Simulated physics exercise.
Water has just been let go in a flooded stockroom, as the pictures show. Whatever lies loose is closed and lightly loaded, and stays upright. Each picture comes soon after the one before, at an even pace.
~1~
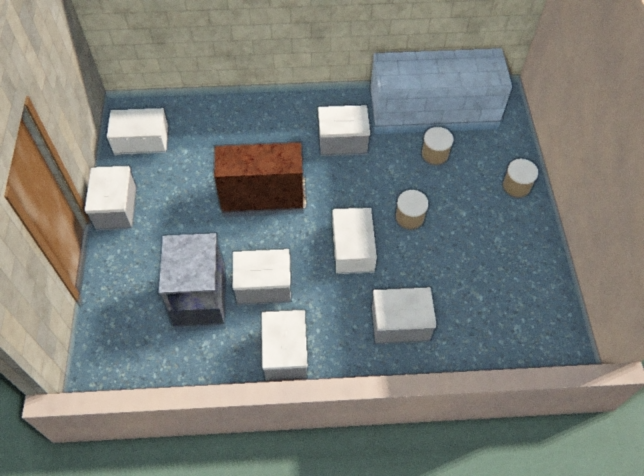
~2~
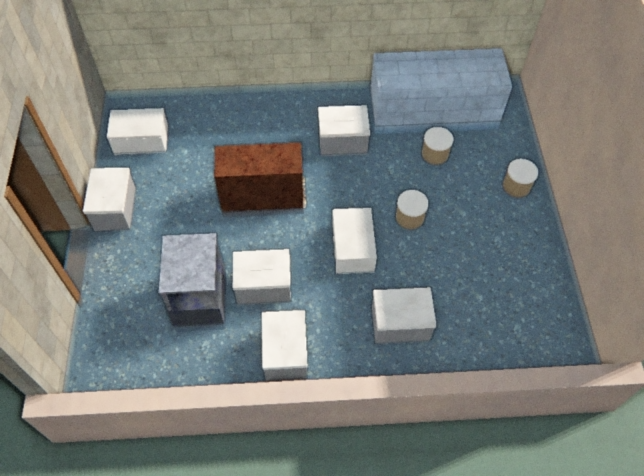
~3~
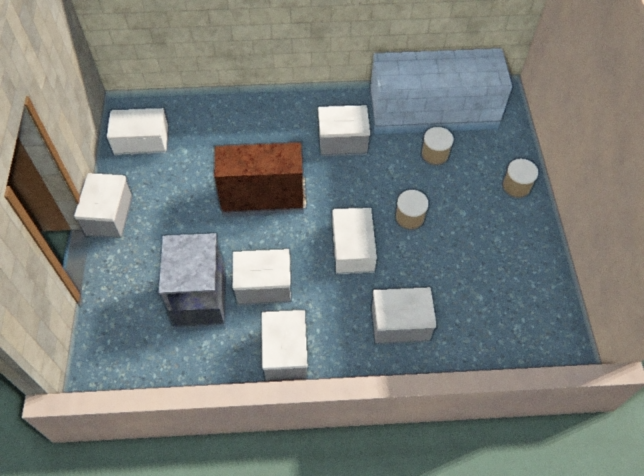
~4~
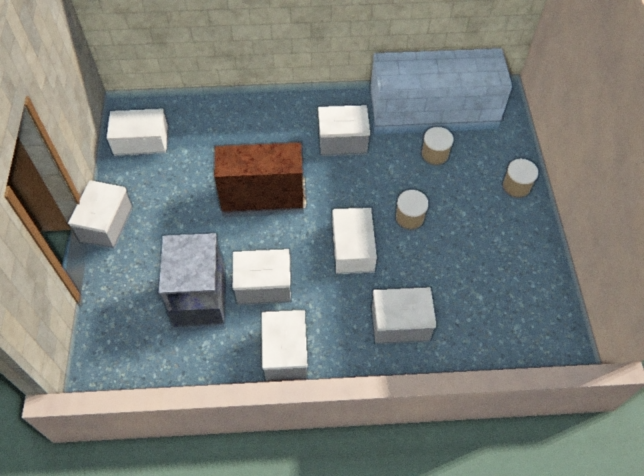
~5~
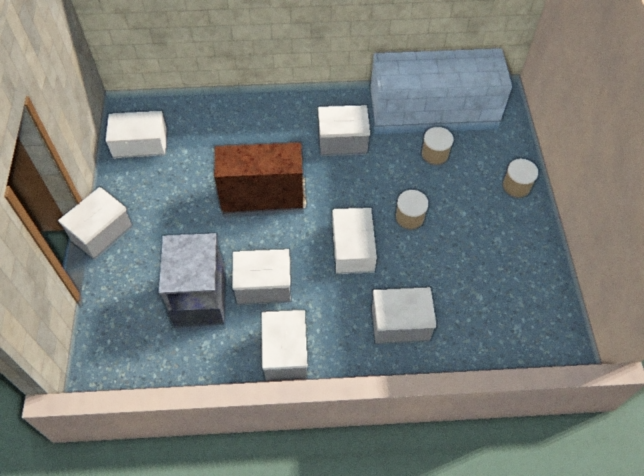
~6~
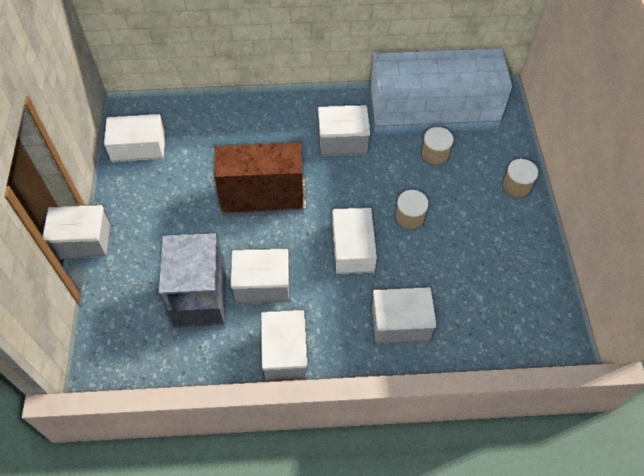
Walled room from above, a brown door at left opening, then a nearby white block turning and drifting into the doorway.
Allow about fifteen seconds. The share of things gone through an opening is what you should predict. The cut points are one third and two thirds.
Fraction: Below one third.
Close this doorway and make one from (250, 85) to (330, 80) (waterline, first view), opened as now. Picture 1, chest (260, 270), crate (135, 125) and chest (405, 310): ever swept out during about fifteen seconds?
Each object, in the order asked: Not flushed / flushed / not flushed.
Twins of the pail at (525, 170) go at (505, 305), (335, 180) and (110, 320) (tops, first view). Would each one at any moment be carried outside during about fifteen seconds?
In order: Never leaves, never leaves, leaves the room.
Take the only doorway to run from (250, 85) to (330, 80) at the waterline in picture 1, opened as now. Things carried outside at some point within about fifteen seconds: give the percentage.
Fraction out: Near 30 %.
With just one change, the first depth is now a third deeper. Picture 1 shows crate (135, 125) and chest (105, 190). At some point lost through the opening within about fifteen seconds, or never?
Escapes, escapes.
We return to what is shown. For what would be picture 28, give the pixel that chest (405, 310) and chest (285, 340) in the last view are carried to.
I'd expect them about (340, 317) and (129, 344).
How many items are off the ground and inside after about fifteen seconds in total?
You get 8.
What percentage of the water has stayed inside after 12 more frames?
I'd estimate some 86 percent of the water stays.
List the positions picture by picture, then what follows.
The first picture shows a chest at (107, 188), afloat; a crate at (136, 123), afloat; 0 of 10 have shifted.
The second picture shows a chest at (106, 189), afloat; a crate at (136, 123), afloat; 0 of 10 have shifted.
The third picture shows a chest at (100, 196) floats, close to its start; a crate at (136, 123), afloat; 1 of 10 have shifted.
The fourth picture shows a chest at (97, 205) floats, close to its start; a crate at (135, 123) floats; 1 of 10 have shifted.
The fifth picture shows a chest at (92, 214) floats, a stride from its start; a crate at (134, 126), afloat, close to its start; 1 of 10 have shifted.
The sixth picture shows a chest at (73, 223) floats, a stride from its start; a crate at (133, 129) floats, close to its start; 2 of 10 have shifted.
A moment on, 1 of 10 are out; 9 afloat.
Next, 1 of 10 are out; 9 afloat.
Later, 2 of 10 are out; 8 afloat.
In the end, 2 of 10 are out; 8 afloat.
